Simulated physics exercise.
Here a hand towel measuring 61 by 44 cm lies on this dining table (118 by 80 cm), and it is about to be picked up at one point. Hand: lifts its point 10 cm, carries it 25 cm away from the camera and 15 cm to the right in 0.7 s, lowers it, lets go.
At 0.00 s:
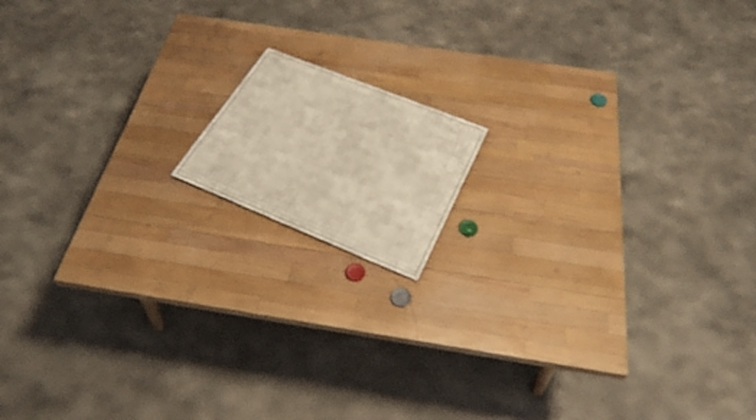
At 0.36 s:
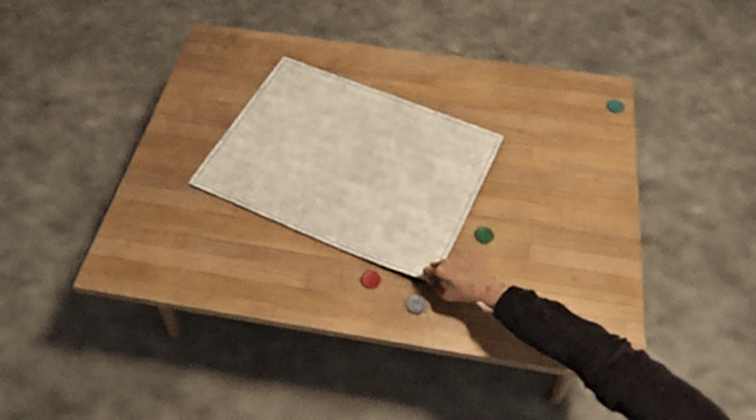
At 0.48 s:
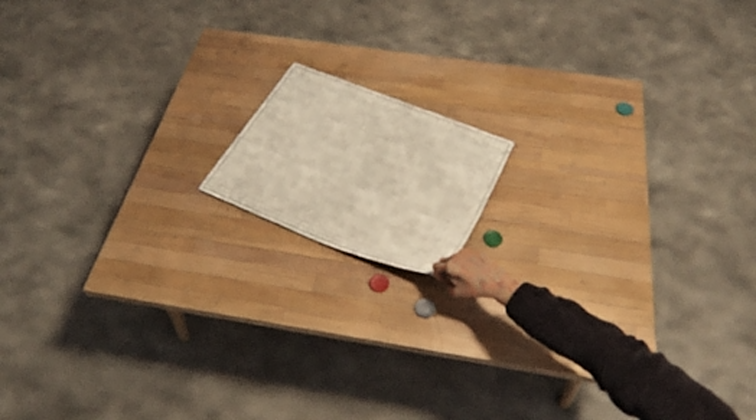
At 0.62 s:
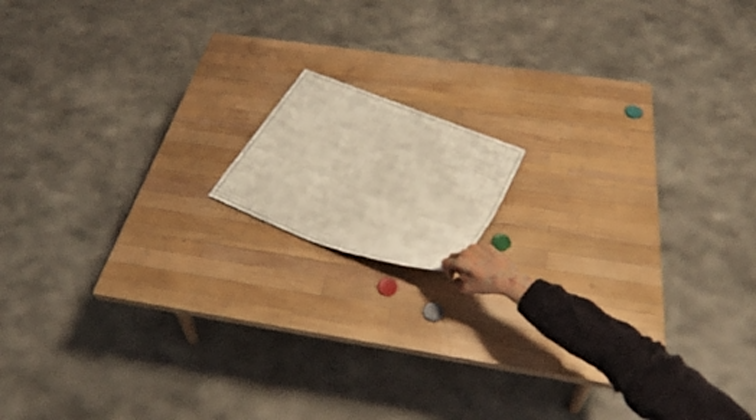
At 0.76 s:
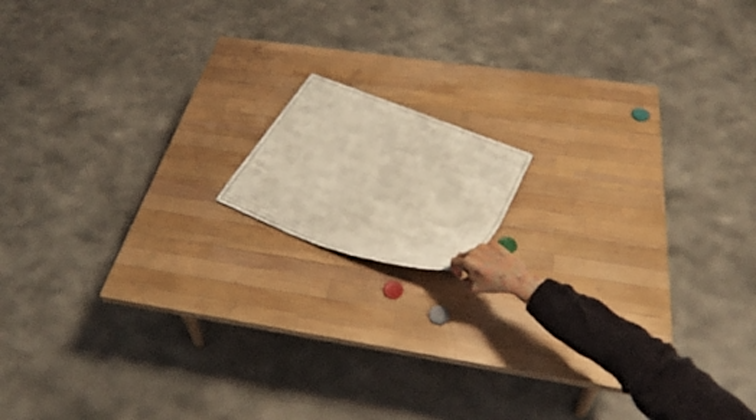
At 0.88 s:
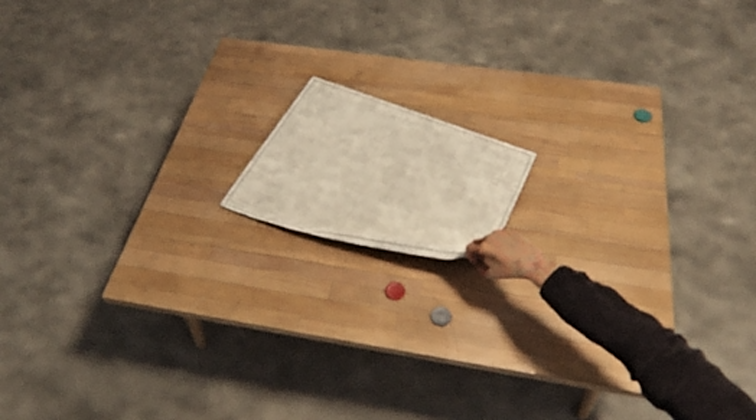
The video shows a pale hand towel on a wooden table with four small coloured discs around it; a hand grips its near right corner, lifts it slightly and carries it a little away and to the right.
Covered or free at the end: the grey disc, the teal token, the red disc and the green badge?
In order: The grey disc can be seen; the teal token can be seen; the red disc can be seen; the green badge can be seen.
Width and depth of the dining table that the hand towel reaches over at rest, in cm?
64 x 44 cm.
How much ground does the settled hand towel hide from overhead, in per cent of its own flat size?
Some 80 per cent.
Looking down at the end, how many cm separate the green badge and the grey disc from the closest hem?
The first ends up roughly 11 cm from the closest hem, the second roughly 26 cm.
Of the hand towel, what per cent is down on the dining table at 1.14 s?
Contact share: Approx. 80 percent.
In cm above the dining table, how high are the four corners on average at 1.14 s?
The corners are on average some 3 cm above the surface.
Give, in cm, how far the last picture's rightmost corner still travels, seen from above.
Roughly 14 cm.
By 1.1 s, 80 % of it is down, spanning 64 by 43 cm, above no small thing.
By 1.4 s, 75 % of it is down, spanning 63 by 45 cm, above no small thing.
By 1.7 s, 80 % of it is down, spanning 64 by 44 cm, above no small thing.
By 1.9 s, 80 % of it is down, spanning 64 by 44 cm, above no small thing.
By 2.9 s, 80 % of it is down, spanning 63 by 44 cm, above no small thing.
